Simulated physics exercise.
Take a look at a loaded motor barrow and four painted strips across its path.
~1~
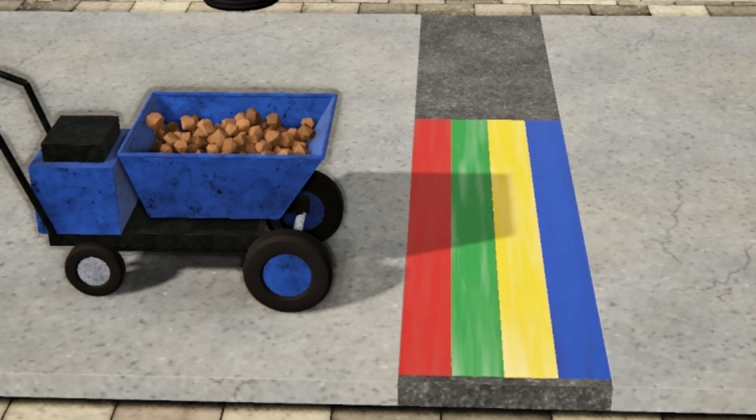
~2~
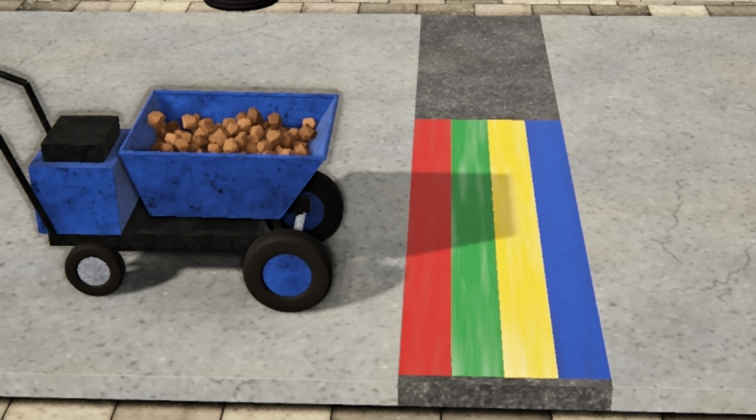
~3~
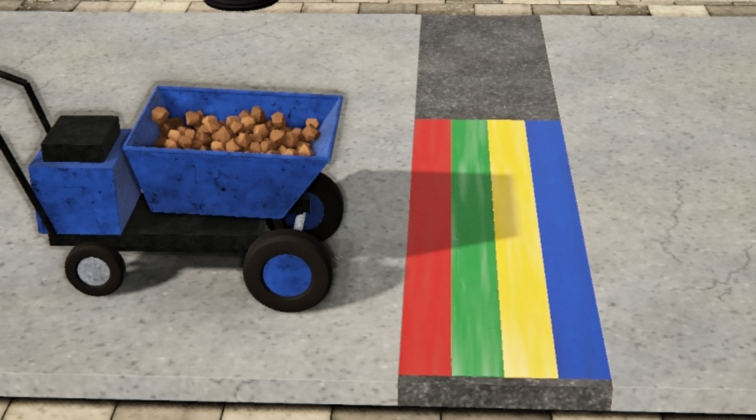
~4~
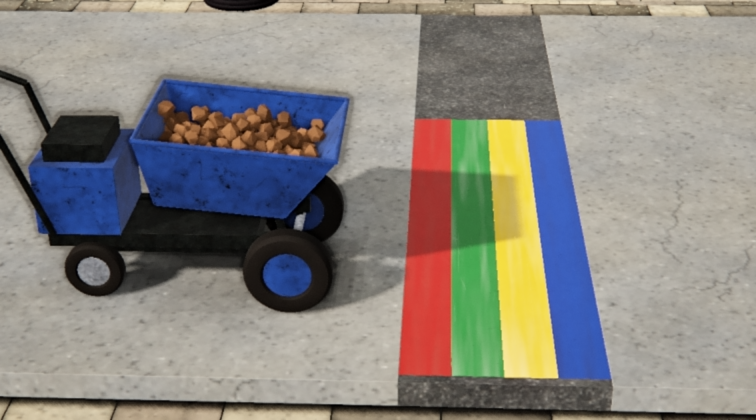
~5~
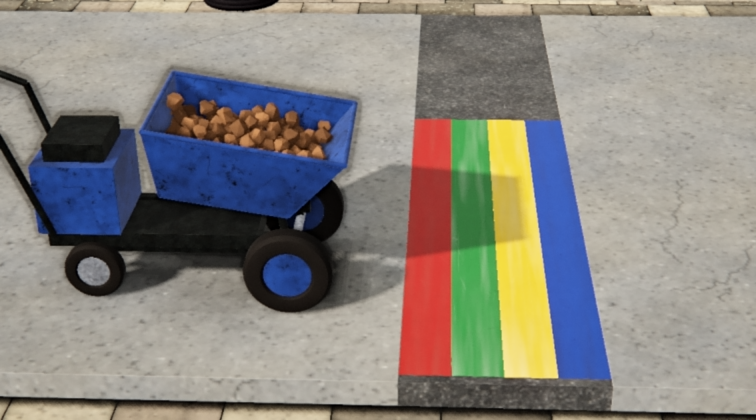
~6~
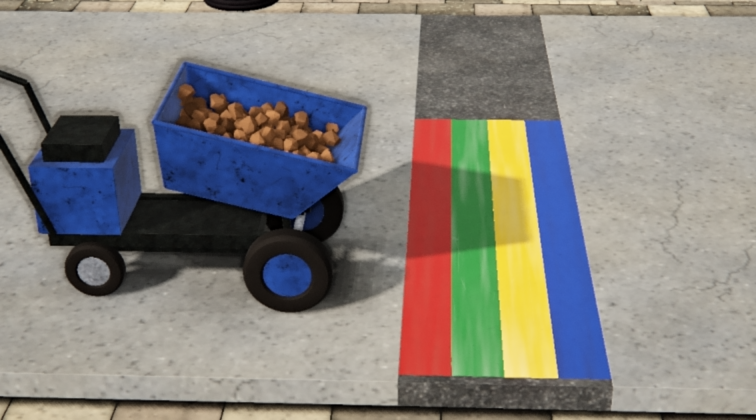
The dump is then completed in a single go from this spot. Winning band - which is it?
Winning band: The green one.
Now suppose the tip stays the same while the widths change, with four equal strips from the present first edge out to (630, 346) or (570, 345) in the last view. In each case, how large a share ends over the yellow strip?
The first one comes out at 10 percent, while the second comes out at 20 percent.
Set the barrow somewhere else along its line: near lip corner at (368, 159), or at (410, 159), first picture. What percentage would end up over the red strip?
0 and 0 in a hundred, in that order.
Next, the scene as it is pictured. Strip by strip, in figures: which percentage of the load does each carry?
In per cent, approximately: Red 20, green 30, yellow 15, blue 10.
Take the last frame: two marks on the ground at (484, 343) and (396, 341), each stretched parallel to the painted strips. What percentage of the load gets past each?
40 and 80 in a hundred.
Shortly afterwards, skip tipped steeply; the whole lot in the skip.
Next, skip tipped right over; the bulk in the skip; only a few over the red strip; a little over the green strip; only a few over the yellow strip; only a few falling.
Some moments later, skip tipped right over; near a third in the skip; a little over the red strip; near a third over the green strip; a little over the yellow strip; a little over the blue strip; only a few off the paint.
In the end, skip tipped right over; near a quarter in the skip; near a quarter over the red strip; near a third over the green strip; a little over the yellow strip; a little over the blue strip; only a few off the paint.
